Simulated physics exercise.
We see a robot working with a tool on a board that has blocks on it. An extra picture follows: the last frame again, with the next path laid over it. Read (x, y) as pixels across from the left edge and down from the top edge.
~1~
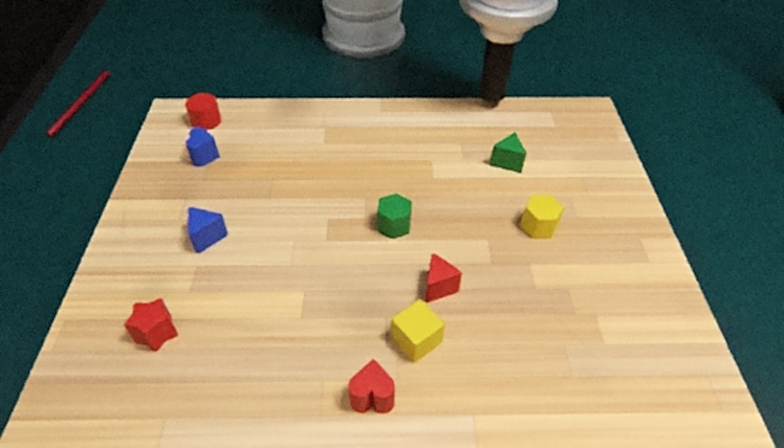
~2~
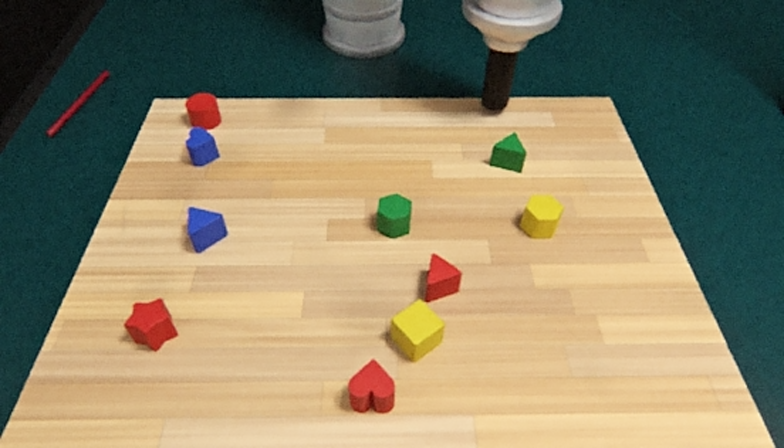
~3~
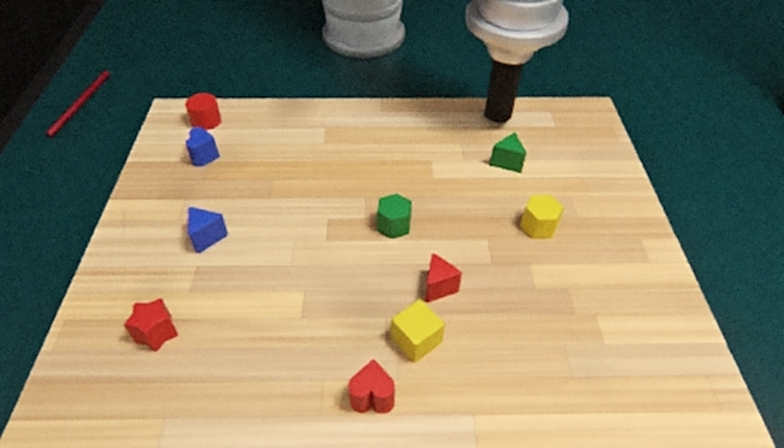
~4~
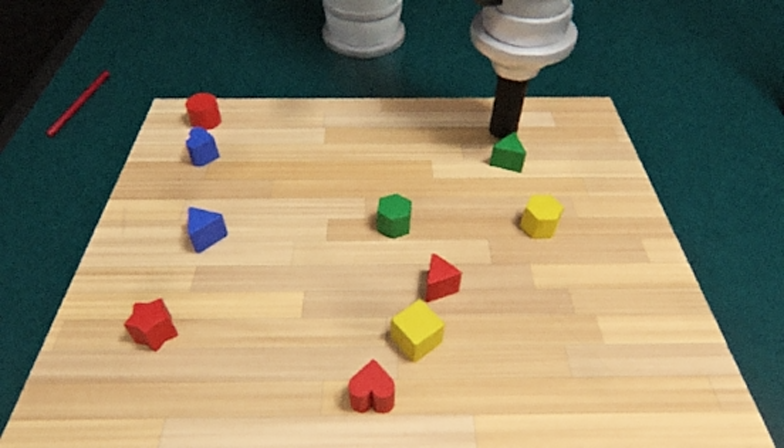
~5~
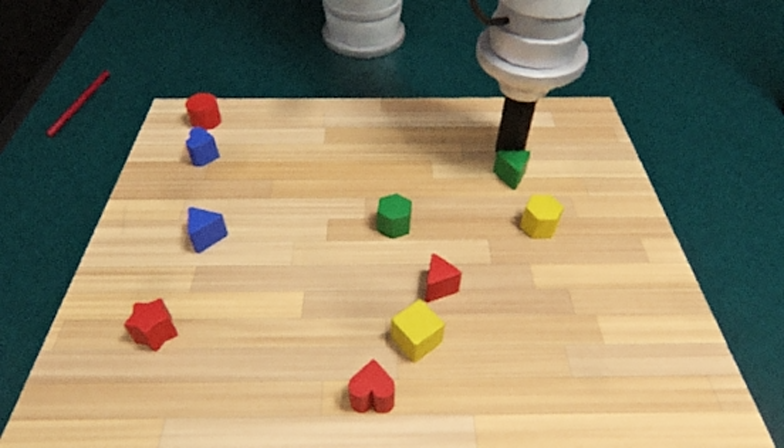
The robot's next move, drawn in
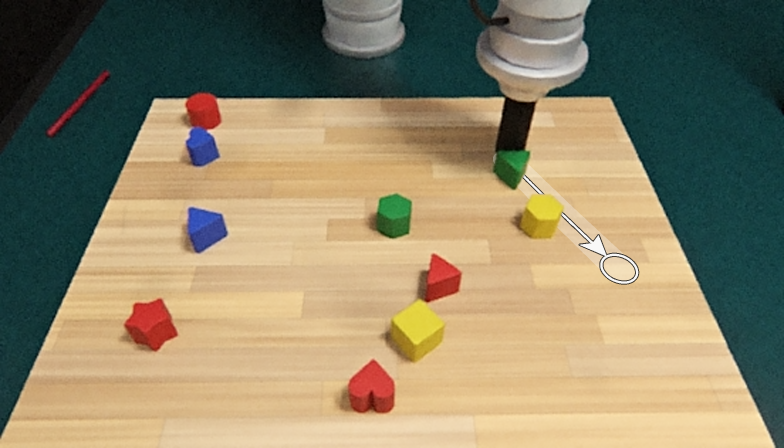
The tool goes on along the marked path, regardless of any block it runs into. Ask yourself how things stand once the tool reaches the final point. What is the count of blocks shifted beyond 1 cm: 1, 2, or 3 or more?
Displaced: One.
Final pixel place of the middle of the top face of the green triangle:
If I read the scene right, the answer is (527, 185).
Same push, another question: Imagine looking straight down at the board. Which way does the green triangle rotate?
Clockwise, looking down.
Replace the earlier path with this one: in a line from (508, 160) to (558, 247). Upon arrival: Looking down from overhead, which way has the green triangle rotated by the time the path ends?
Verdict: Clockwise.
The drawn path runs in a line from (508, 160) to (619, 268).
The first path, step by step. One third of the way, tool (543, 184); green triangle (527, 184), turned 55° clockwise.
Two thirds of the way, tool (581, 220); green triangle (527, 185), turned 60° clockwise.
At the end, tool (624, 260); green triangle (527, 185), turned 60° clockwise; yellow six-sided block not moved.
